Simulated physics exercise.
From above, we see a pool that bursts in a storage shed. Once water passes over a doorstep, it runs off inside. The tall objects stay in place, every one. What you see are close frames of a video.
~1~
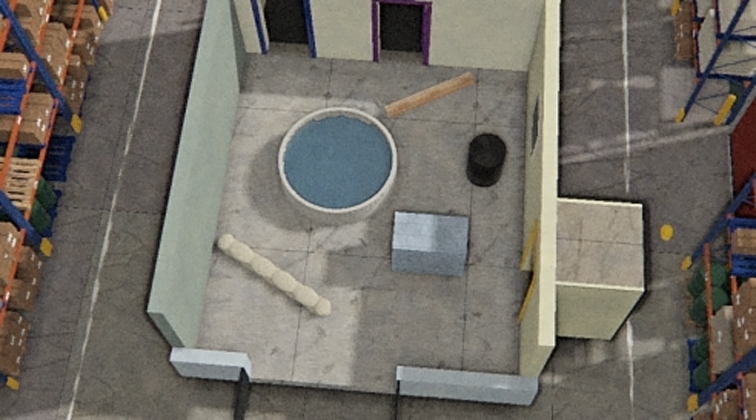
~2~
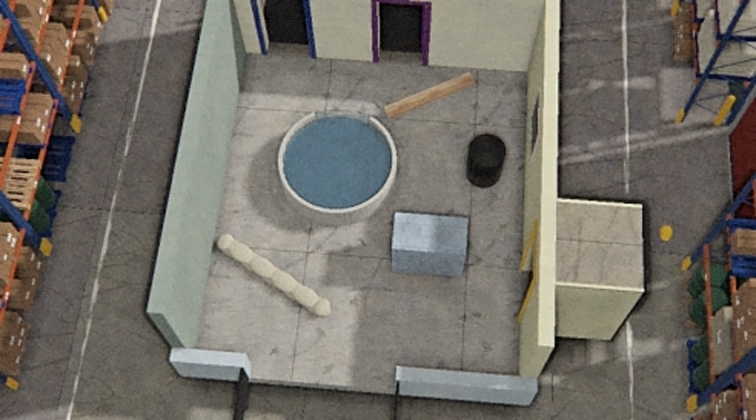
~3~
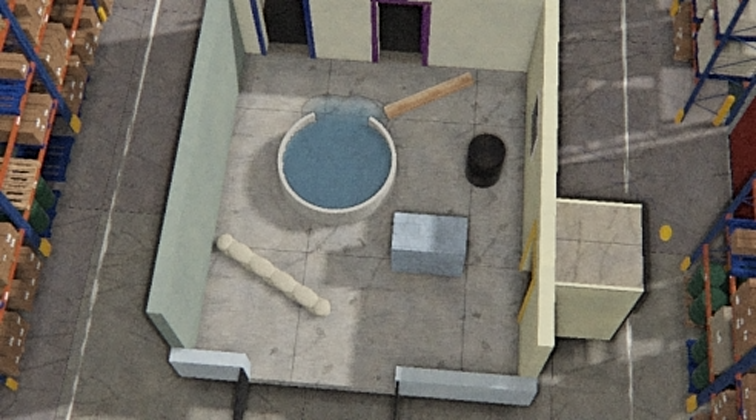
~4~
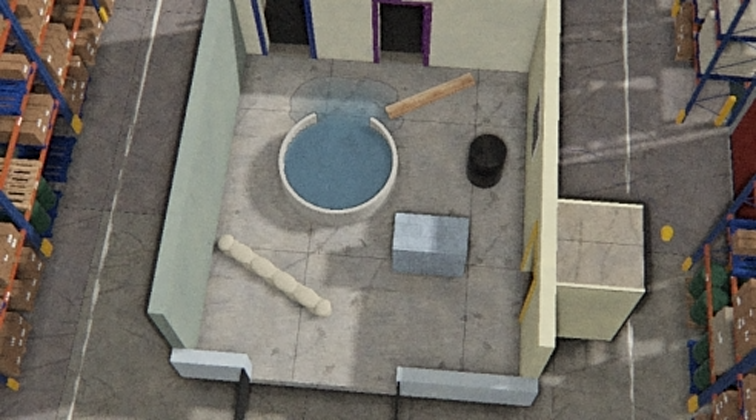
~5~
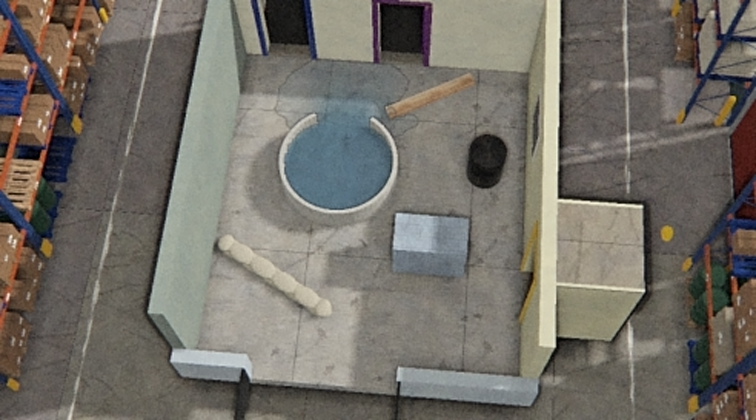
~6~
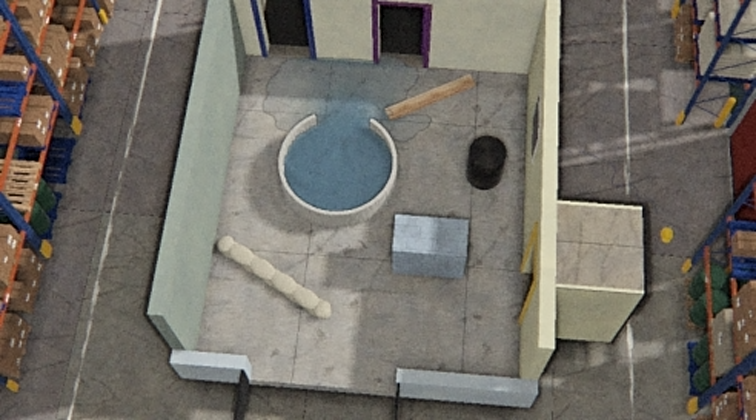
Water pours from a gap in the round tank's far side and spreads across the floor.
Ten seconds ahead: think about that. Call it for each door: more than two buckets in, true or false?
Purple door true, blue door true, yellow door false.
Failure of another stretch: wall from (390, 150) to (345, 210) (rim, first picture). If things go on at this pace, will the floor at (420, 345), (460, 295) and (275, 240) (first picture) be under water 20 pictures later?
In the order given: Swamped, swamped and untouched.
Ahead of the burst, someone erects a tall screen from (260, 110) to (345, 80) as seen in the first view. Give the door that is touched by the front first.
First: The purple one.
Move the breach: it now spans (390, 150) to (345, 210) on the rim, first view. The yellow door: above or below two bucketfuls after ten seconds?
Here the yellow door overshoots.
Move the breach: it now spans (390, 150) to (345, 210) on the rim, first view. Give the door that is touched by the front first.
First to be reached: The yellow one.
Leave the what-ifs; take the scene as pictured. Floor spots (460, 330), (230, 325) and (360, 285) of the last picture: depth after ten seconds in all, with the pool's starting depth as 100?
The three come to some 6, 2 and 6 per cent respectively.
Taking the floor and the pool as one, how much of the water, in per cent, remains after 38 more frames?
Some 82 parts in a hundred have not run off.
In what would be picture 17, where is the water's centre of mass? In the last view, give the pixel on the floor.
Centre point: Around (341, 131).
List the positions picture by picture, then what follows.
Still water in the round tank at (338, 160), in the first frame.
Water pours out on the round tank's far side and has run to a hidden place, in the second frame.
The front is at (386, 116), out from the gap on the round tank's far side, in the third frame.
Water pours out on the round tank's far side and has run to (392, 93), in the fourth frame.
The front is at (392, 70), out from the gap on the round tank's far side, in the fifth frame.
Water pours out on the round tank's far side and has run to (412, 68), in the sixth frame.
A moment on, water covers 15 % of the floor; the purple door over two buckets in, the blue door under two buckets in, the yellow door not reached.
Next, water covers 20 % of the floor; the purple door far over two buckets in, the blue door over two buckets in, the yellow door not reached.
Then, water covers 35 % of the floor; the purple door far over two buckets in, the blue door over two buckets in, the yellow door not reached.
Later, water covers 55 % of the floor; the purple door far over two buckets in, the blue door far over two buckets in, the yellow door wet at the sill, nothing in.
In the end, water covers 80 % of the floor; the purple door far over two buckets in, the blue door far over two buckets in, the yellow door wet at the sill, nothing in.
